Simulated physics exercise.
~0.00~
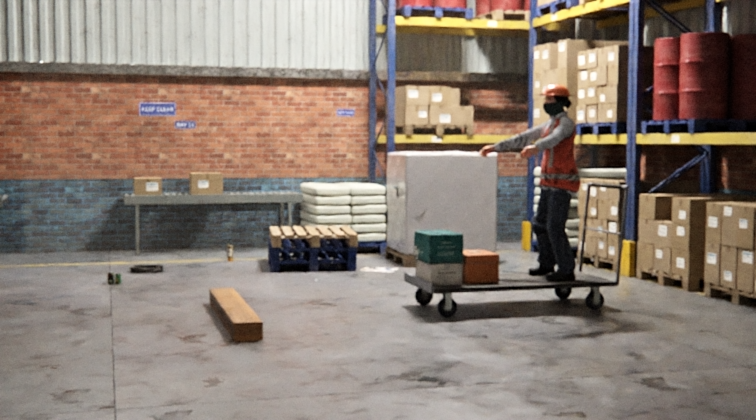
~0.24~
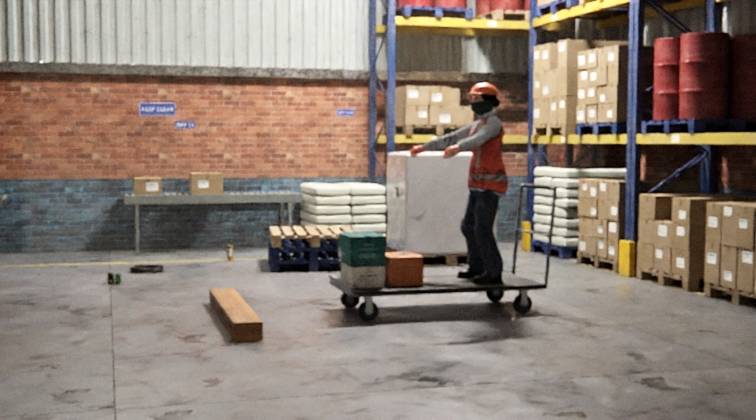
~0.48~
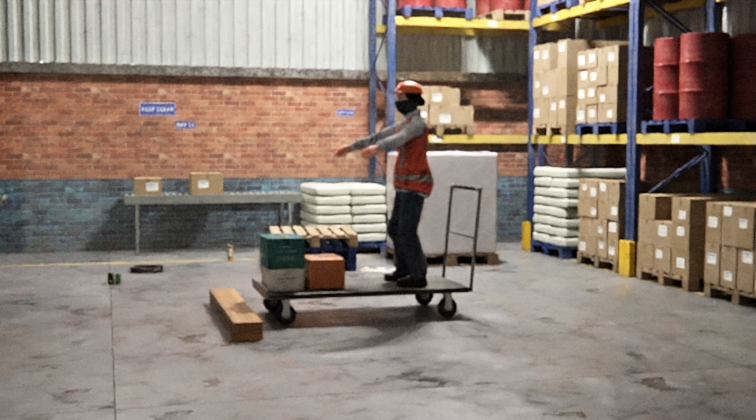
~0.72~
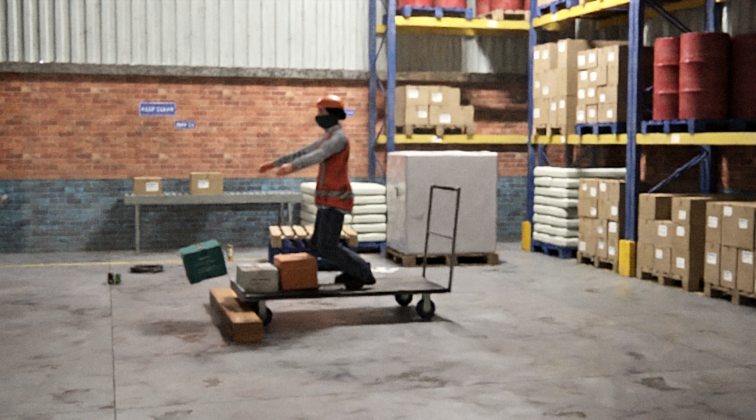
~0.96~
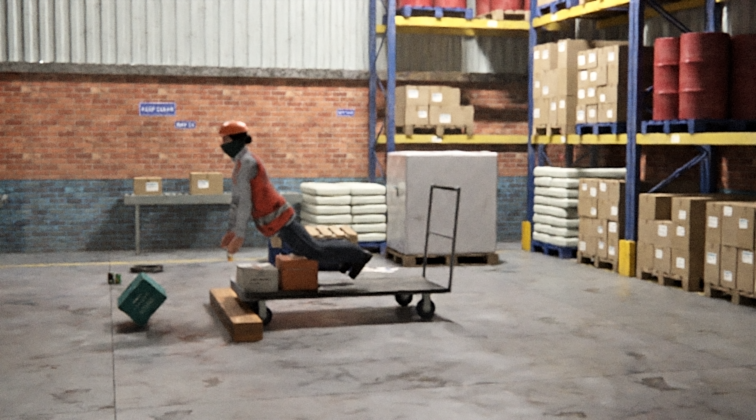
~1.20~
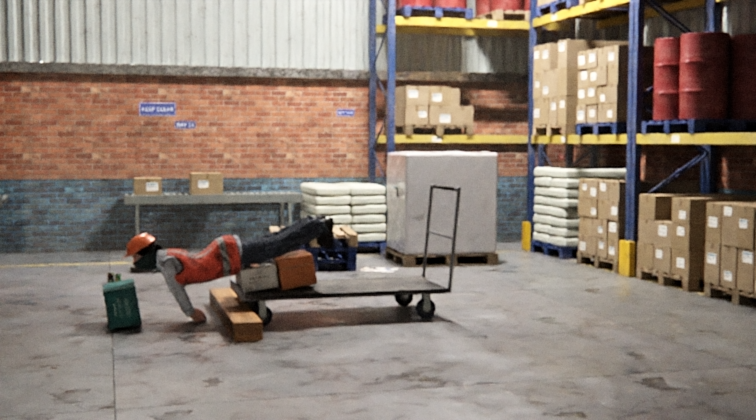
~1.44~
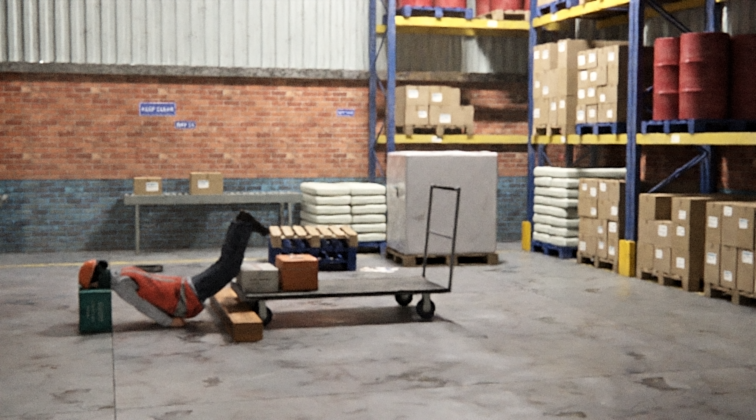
A worker in an orange vest and hard hat rode a flat cart left across a warehouse until it stopped dead against a low beam, throwing a teal box and then the worker over the front, face down, while the white and orange boxes stayed aboard.
